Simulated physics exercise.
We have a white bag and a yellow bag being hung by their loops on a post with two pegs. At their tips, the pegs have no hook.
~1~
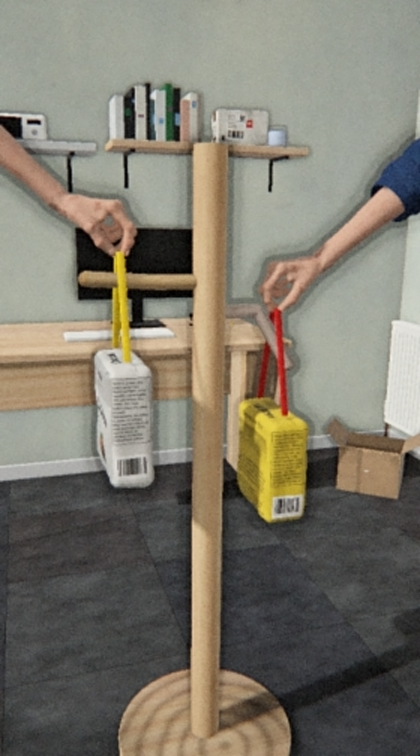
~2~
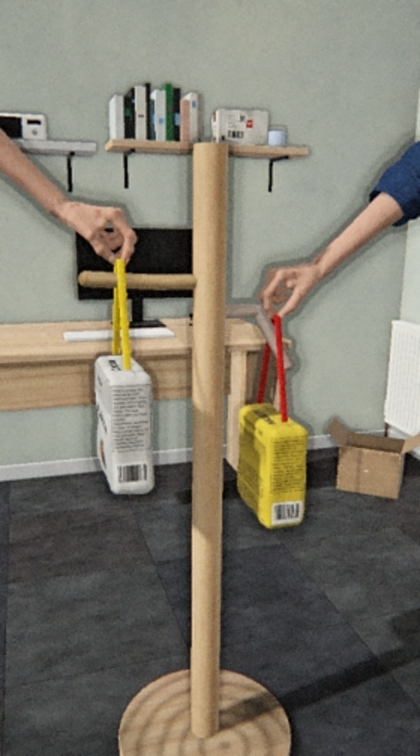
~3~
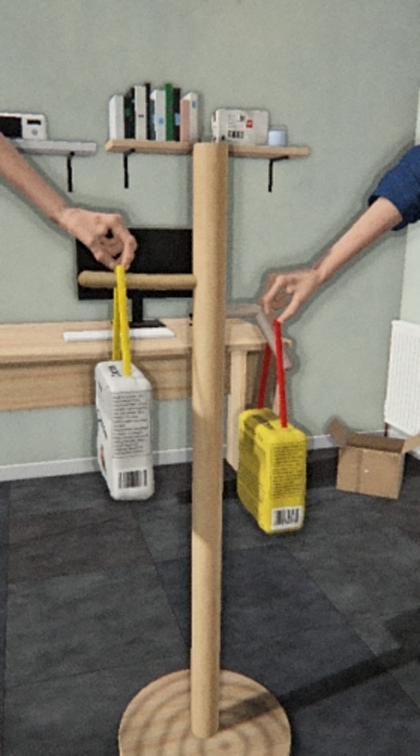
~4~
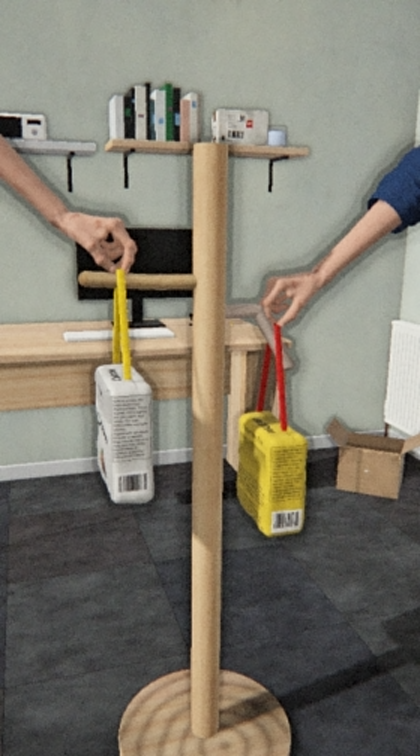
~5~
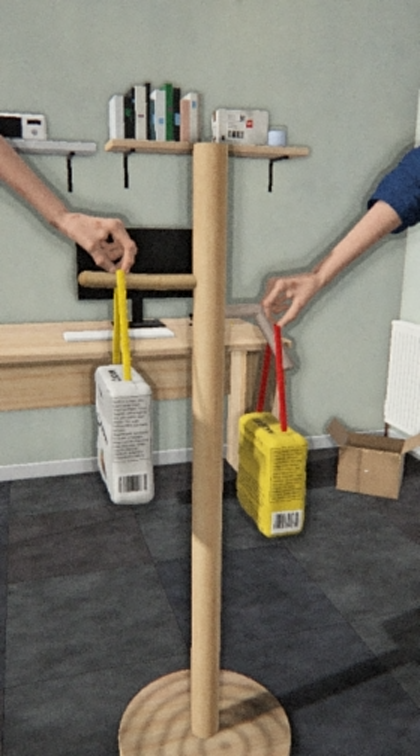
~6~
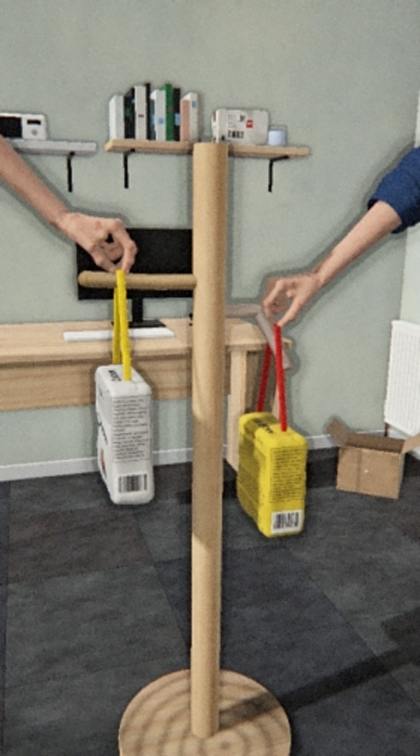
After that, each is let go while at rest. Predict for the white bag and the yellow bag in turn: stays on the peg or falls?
The white bag stays on the peg; the yellow bag leaves the peg.
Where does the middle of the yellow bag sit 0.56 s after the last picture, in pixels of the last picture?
You'd spot it close to (214, 704) then.
Then, 0.32 s on from there, white bag still up near (124, 433); yellow bag falling near (264, 607).
Then, 0.56 s on from there, white bag still up near (126, 434); yellow bag on the floor near (213, 704).
In the end, white bag still up near (125, 434); yellow bag on the floor near (213, 719). The white bag stays hanging and the yellow bag drops to the floor.
